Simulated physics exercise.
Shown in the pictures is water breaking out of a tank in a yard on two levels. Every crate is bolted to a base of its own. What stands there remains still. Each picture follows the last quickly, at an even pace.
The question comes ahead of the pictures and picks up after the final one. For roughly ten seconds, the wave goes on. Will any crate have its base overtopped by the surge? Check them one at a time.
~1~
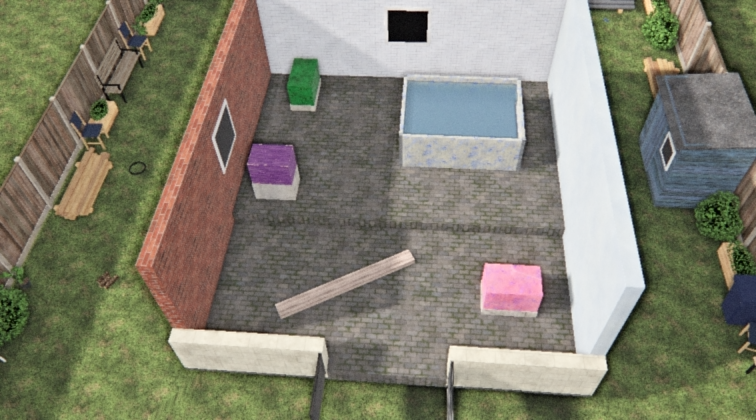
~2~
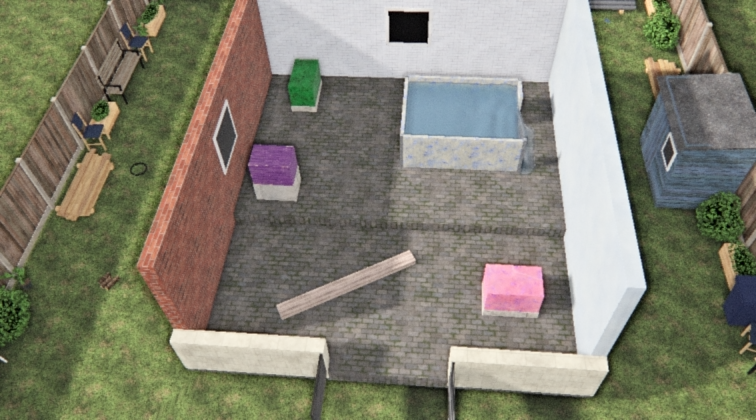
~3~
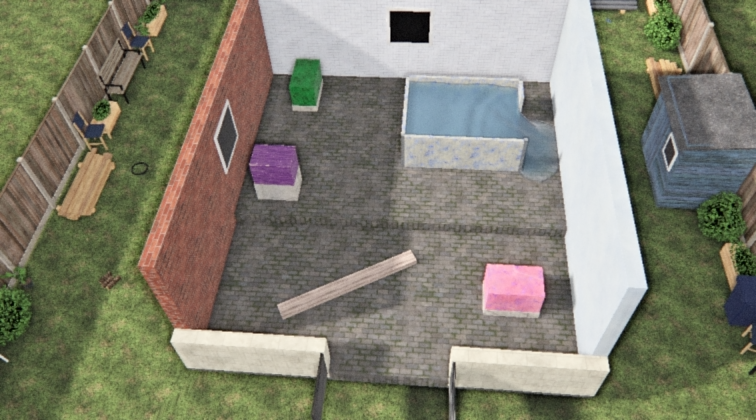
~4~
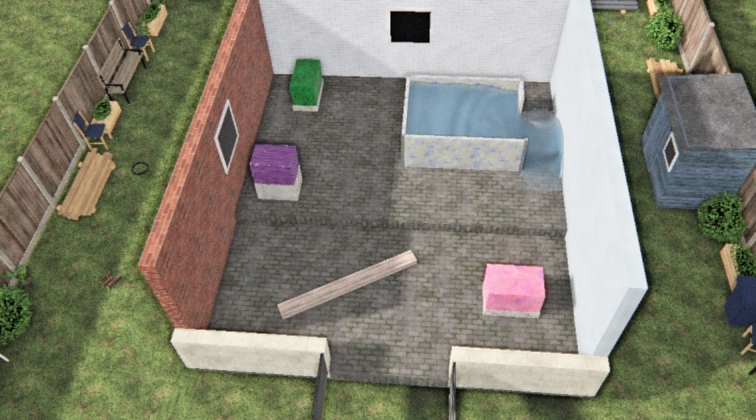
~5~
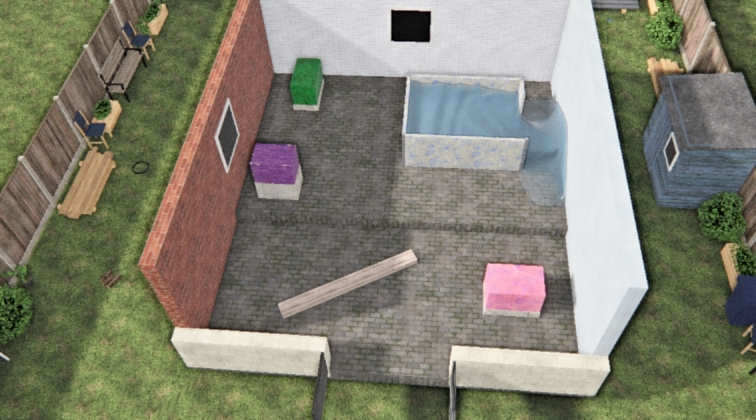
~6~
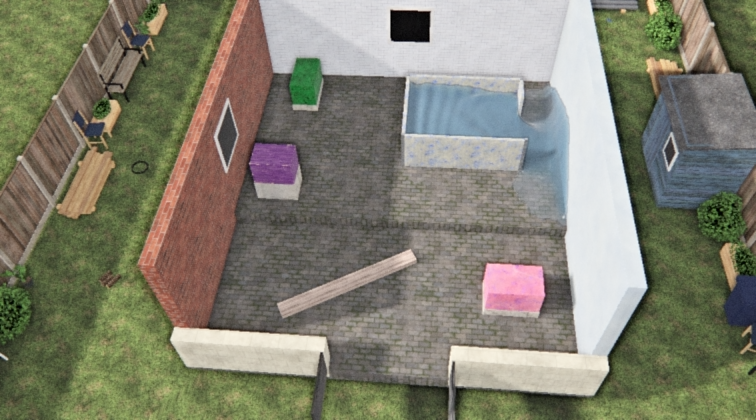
In the end green crate: Wet; purple crate: Dry; pink crate: Wet.
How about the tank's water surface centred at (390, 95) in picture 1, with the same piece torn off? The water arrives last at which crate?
The purple one.
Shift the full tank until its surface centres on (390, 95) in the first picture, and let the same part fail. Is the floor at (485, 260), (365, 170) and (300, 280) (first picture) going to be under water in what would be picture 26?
Taking the three spots in order: Swamped, bare, bare.
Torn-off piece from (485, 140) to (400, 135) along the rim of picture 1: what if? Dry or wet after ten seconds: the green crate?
The green one is not reached.
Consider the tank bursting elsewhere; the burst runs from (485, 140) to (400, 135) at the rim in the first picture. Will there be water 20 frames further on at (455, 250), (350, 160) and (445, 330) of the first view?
First: Reached by the flood. Second: Spared by the leak. Third: Reached by the flood.
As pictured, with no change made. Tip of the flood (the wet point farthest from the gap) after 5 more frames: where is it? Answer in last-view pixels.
The wet edge reaches furthest near (571, 334).
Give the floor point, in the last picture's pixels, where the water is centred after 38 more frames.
Close to (410, 182), I reckon.
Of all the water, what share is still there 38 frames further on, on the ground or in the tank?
I'd say roughly 98 percent.
A moment on, water covers 20 % of the floor; the green crate not reached, the purple crate not reached, the pink crate water round its plinth.
Next, water covers 30 % of the floor; the green crate not reached, the purple crate not reached, the pink crate water round its plinth.
Then, water covers 55 % of the floor; the green crate water round its plinth, the purple crate not reached, the pink crate water round its plinth.
Later, water covers 80 % of the floor; the green crate water round its plinth, the purple crate water round its plinth, the pink crate water round its plinth.
In the end, water covers 95 % of the floor; the green crate was topped, the purple crate stayed above the water, the pink crate was topped.
